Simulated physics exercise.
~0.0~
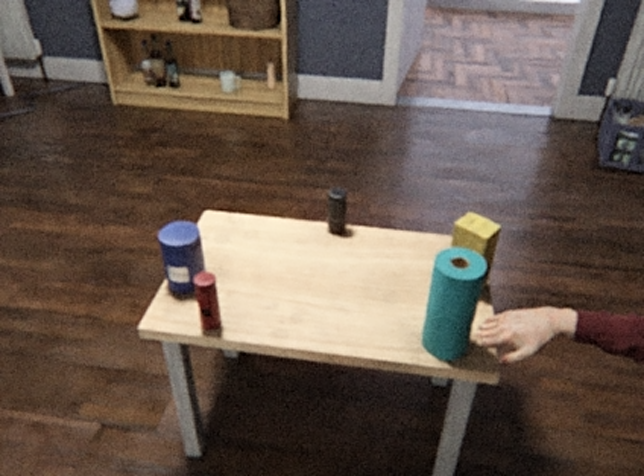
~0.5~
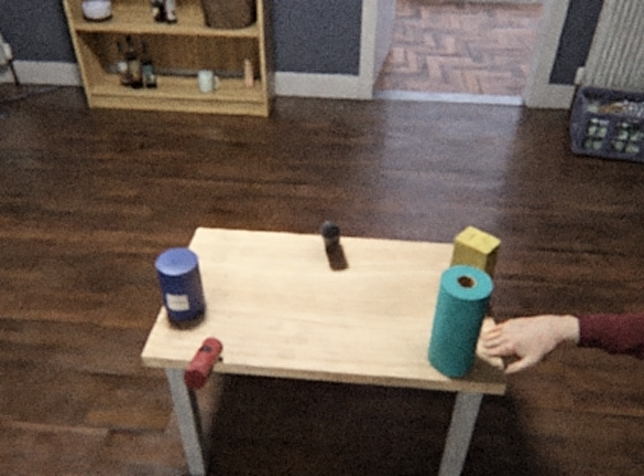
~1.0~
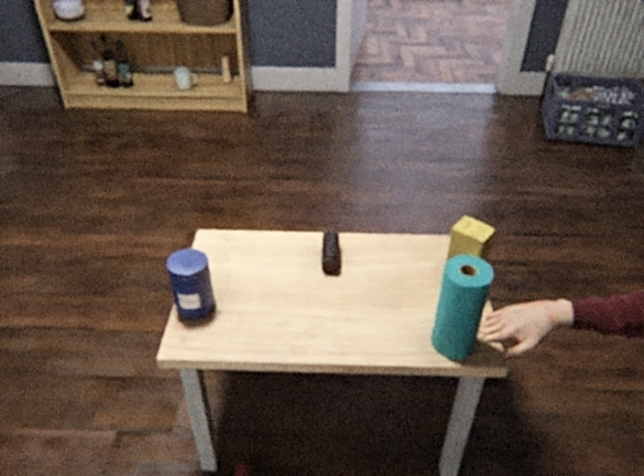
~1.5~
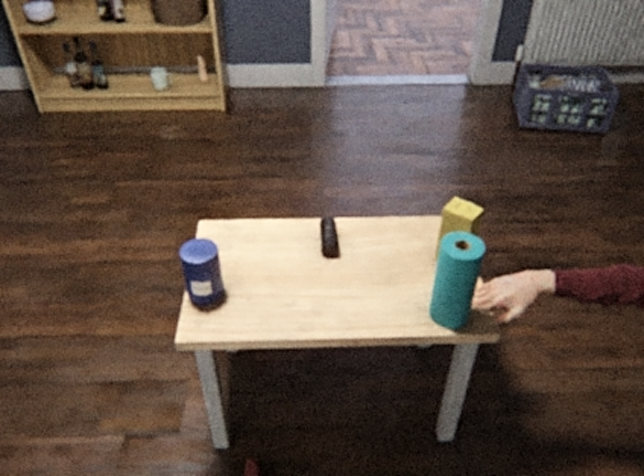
In a room with a dark wooden floor, a hand rested by a turquoise roll on a pale table as a red shaker tipped over and dropped off the near edge, while a black one toppled and stayed on top; the others remained standing.
